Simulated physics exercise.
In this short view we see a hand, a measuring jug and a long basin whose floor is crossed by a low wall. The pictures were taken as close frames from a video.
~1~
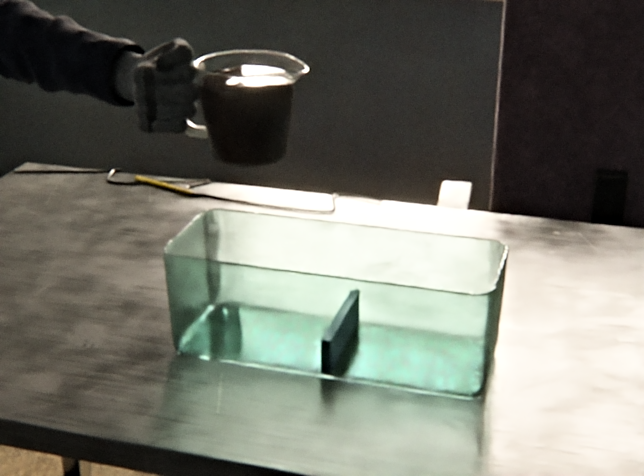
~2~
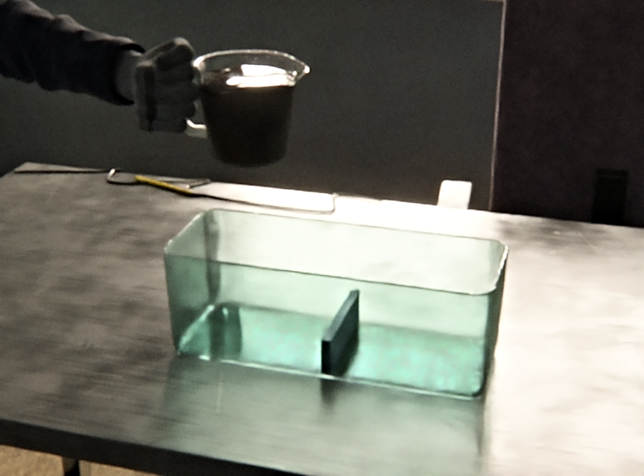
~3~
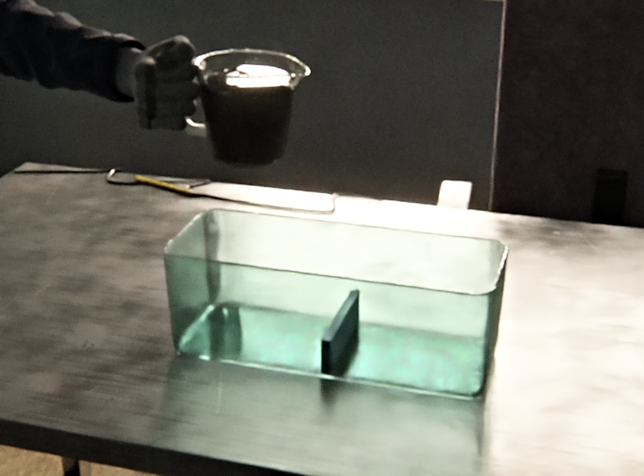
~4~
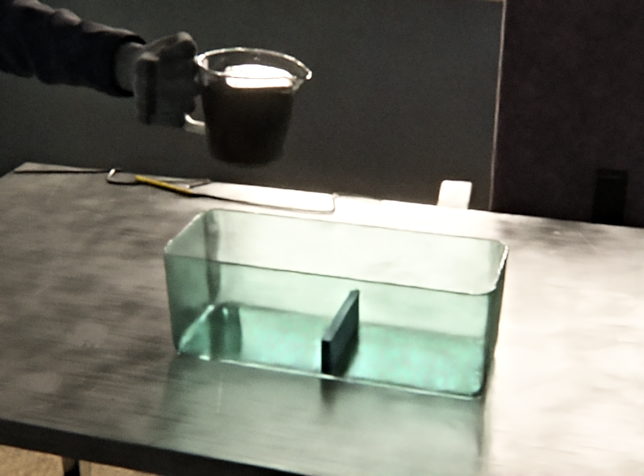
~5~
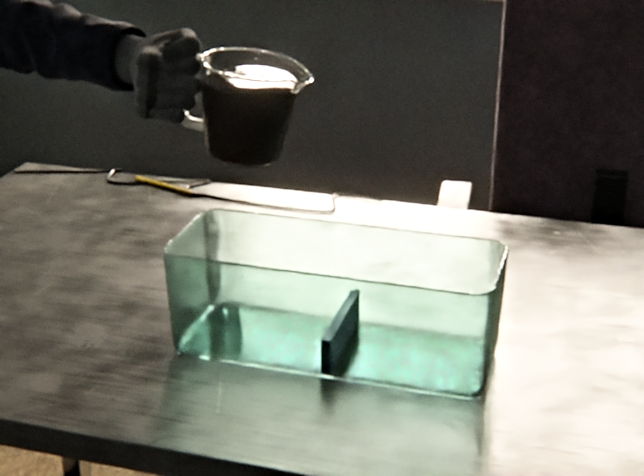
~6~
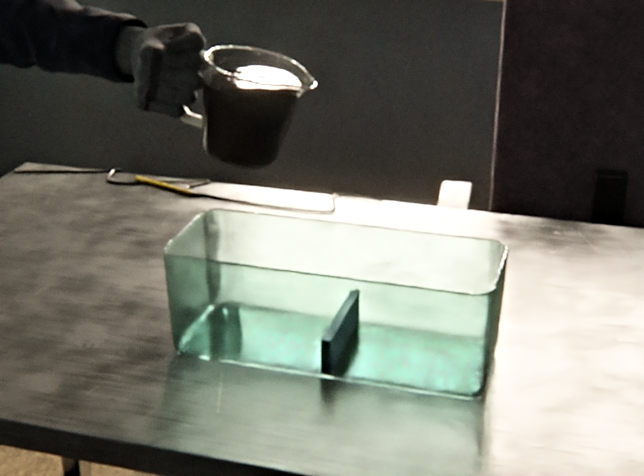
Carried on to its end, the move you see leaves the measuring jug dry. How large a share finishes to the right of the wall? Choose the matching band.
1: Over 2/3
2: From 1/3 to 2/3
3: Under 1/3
Answer: 1.
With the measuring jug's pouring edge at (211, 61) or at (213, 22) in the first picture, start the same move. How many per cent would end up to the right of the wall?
You'd get 10 percent from the first and 10 percent from the second.
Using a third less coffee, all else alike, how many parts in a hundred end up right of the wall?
Near 70 %.
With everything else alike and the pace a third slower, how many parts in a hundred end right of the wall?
Roughly 85 in a hundred.
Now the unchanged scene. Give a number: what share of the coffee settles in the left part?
Roughly 20 per cent.
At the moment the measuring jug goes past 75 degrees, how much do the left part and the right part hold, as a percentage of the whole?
Left part 0 %; right part 10 %.
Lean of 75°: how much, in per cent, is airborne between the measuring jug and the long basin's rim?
Around 25 %.
A moment on, the measuring jug is tipped on its side and 66 per cent is still to pour, 0 is left of the wall and 8 right of it.
Next, the measuring jug is tipped right over and 10 per cent is still to pour, 6 is left of the wall and 67 right of it.
Then the measuring jug is tipped right over and 0 per cent is still to pour, 17 is left of the wall and 82 right of it.
Later the measuring jug is tipped right over and 0 per cent is still to pour, 18 is left of the wall and 82 right of it.
At rest 18 per cent lies left of the wall, 82 right of it and 1 outside.
